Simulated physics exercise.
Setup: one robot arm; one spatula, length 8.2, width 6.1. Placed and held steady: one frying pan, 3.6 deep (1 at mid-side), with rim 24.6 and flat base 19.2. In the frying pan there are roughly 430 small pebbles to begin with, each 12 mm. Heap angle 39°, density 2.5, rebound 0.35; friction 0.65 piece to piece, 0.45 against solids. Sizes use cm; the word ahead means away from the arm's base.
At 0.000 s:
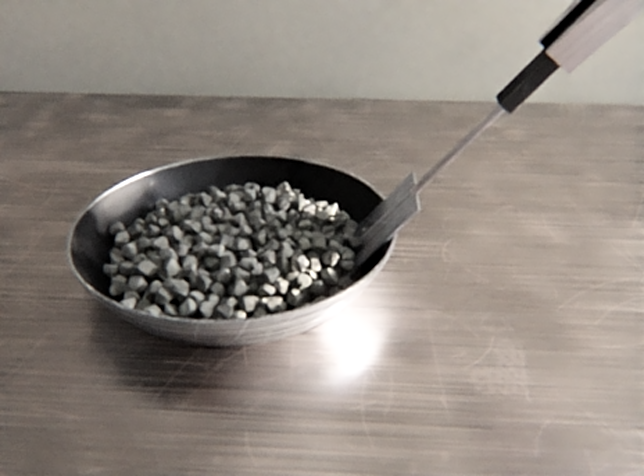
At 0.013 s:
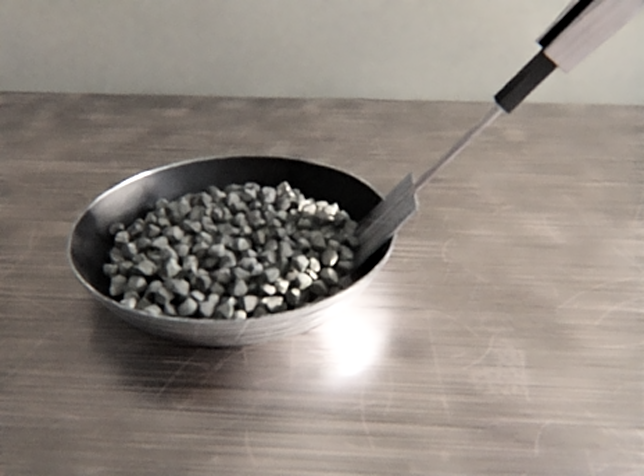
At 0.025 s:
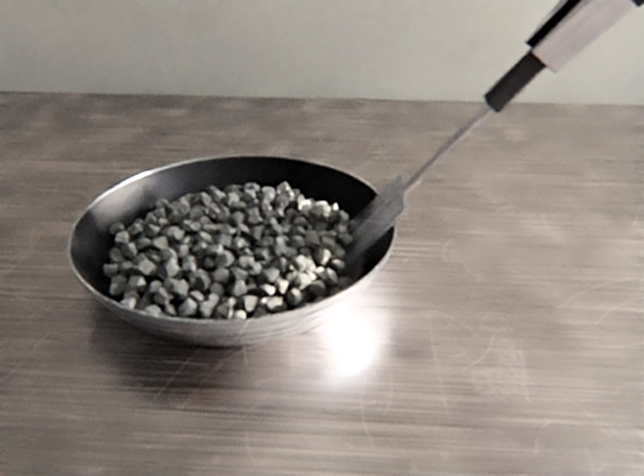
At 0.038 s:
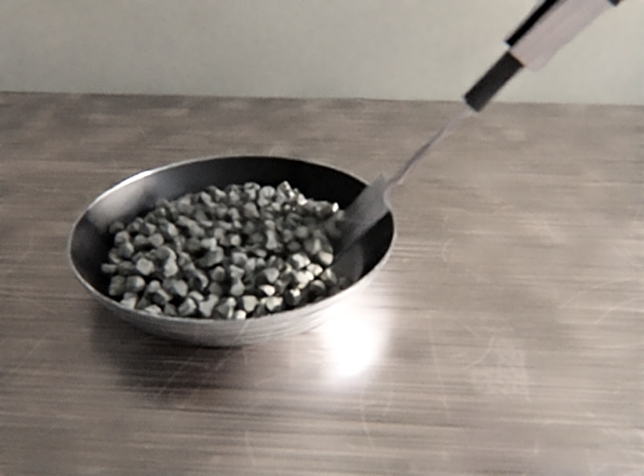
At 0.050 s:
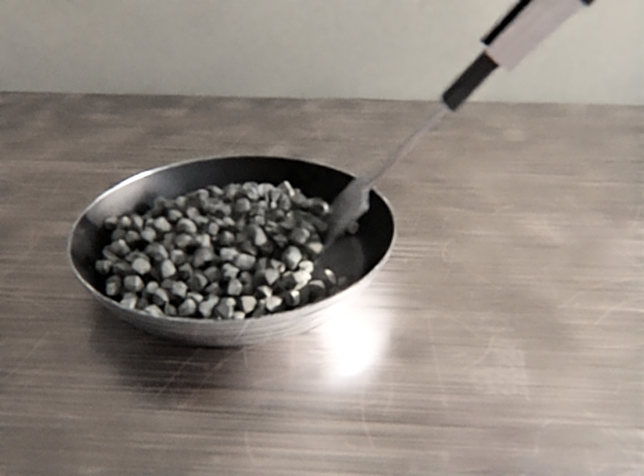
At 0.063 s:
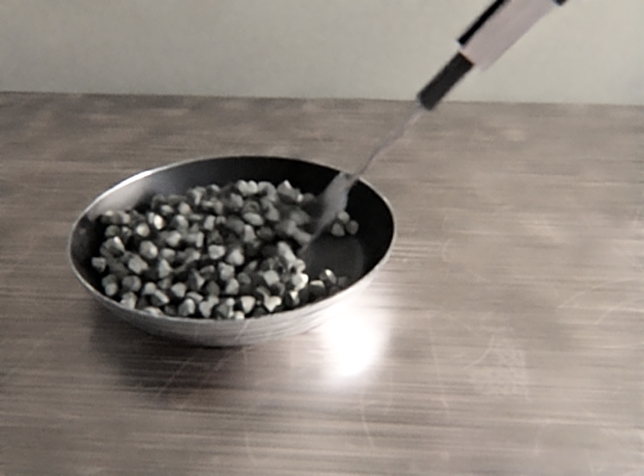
A robot arm held a spatula at the right side of a frying pan full of small pebbles, then pushed it slowly left through them, leaving a bare patch of pan behind it.
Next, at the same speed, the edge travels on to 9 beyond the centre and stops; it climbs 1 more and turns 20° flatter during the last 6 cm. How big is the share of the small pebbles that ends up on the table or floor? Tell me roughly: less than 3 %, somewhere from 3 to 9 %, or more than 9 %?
More than 9 %.
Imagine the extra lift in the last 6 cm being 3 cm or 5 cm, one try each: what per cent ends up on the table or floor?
30 and 30 %.
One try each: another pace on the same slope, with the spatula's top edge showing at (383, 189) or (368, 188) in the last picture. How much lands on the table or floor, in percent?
First try around 5 %, second try around 10 %.
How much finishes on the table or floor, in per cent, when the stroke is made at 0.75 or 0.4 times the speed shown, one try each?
Close to 15 and 5 percent respectively.
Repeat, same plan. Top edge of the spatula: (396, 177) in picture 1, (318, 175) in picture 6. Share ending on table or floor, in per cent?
25 %.
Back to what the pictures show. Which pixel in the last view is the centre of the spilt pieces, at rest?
At about (19, 259) in the last picture.
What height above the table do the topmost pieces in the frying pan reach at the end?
5.0 cm.
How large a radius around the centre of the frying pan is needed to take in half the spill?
18 cm or so.
After 0.09 s, sloping 51°, highest piece 7 above the table; 432 in the frying pan.
After 0.13 s, sloping 46°, highest piece 7 above the table; 431 in the frying pan, 1 on the blade or in flight.
After 0.34 s, sloping 31°, highest piece 5 above the table; 352 in the frying pan, 77 on the table or floor, 3 on the blade or in flight.
After 1.39 s, sloping 31°, highest piece 5 above the table; 351 in the frying pan, 81 on the table or floor.
In the end, 351 in the frying pan, 81 on the table or floor. That is 19 % on the table or floor.
